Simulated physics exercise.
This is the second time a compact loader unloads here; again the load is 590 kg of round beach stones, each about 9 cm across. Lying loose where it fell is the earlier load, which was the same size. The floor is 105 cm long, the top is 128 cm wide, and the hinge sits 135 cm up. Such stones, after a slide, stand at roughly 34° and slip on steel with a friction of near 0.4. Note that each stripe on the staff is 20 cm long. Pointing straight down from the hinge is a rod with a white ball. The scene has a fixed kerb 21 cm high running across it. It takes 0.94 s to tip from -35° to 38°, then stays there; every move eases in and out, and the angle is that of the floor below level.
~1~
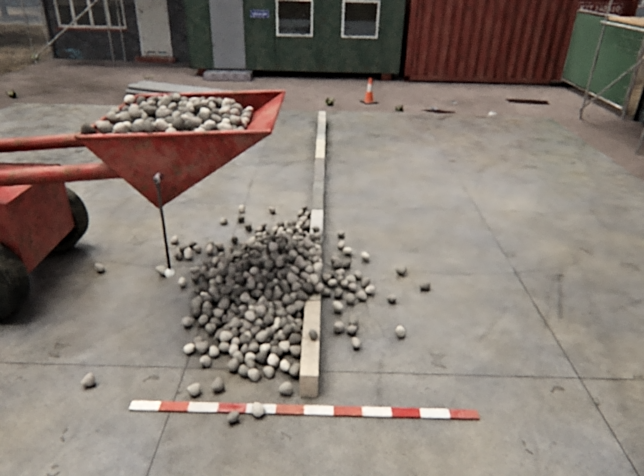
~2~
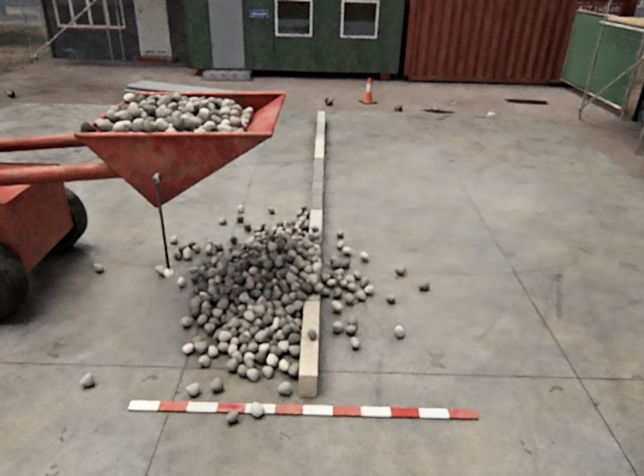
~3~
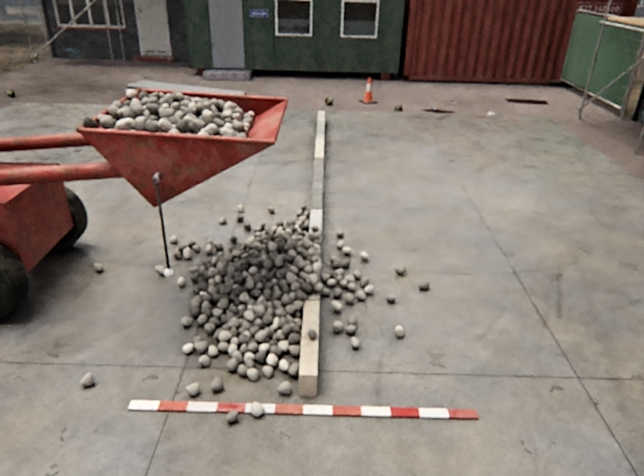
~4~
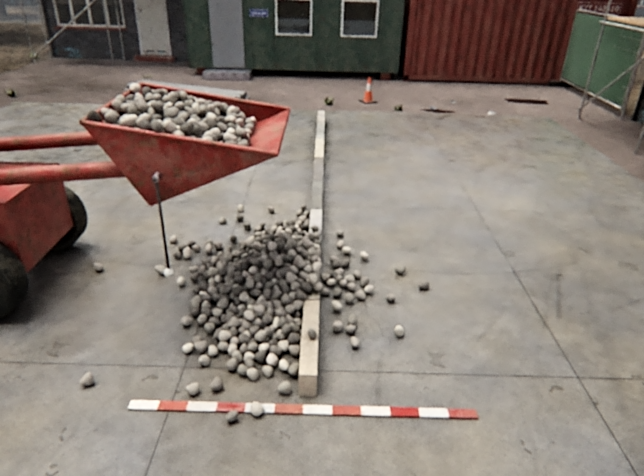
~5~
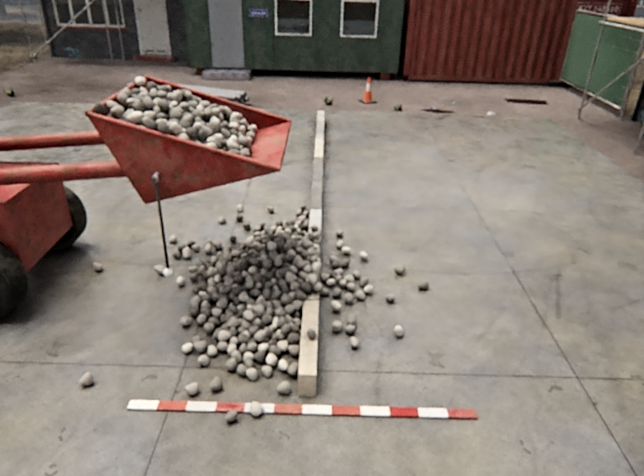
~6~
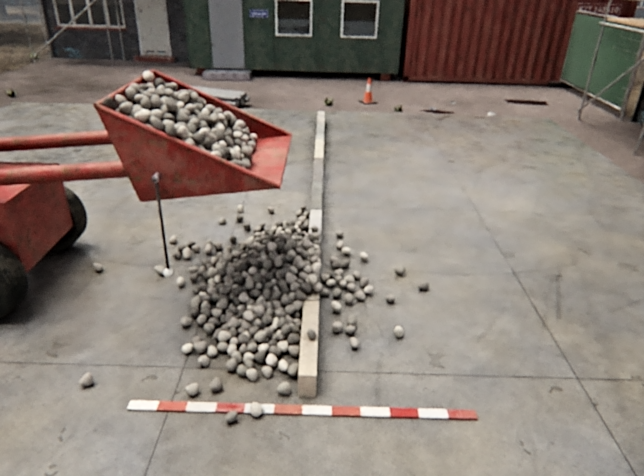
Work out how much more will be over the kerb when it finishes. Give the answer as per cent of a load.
Around 55 out of 100.
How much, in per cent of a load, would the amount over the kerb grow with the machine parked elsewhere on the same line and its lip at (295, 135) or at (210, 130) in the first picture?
80 %, then 10 %.
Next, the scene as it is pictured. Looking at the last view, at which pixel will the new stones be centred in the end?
They settle centred around (324, 279).
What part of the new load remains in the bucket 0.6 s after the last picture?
It holds some 70 per cent.
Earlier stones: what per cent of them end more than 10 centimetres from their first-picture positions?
I'd say roughly 20 per cent of them.
Then, 0.3 s after the last picture the floor is at 26°; in per cent of one load, 100 in the bucket, 94 on this side of the kerb, 5 over the kerb; the foremost stones are at (384, 288).
Then, 0.6 s after the last picture the floor is at 38°; in per cent of one load, 72 in the bucket, 123 on this side of the kerb, 5 over the kerb; the foremost stones are at (384, 288).
Then, 1.0 s after the last picture the floor is at 38°; in per cent of one load, 22 in the bucket, 152 on this side of the kerb, 26 over the kerb; the foremost stones are at (393, 287).
Then, 3.8 s after the last picture the floor is at 38°; in per cent of one load, 0 in the bucket, 140 on this side of the kerb, 60 over the kerb; the foremost stones are at (518, 281). Net gain over the kerb, 55.
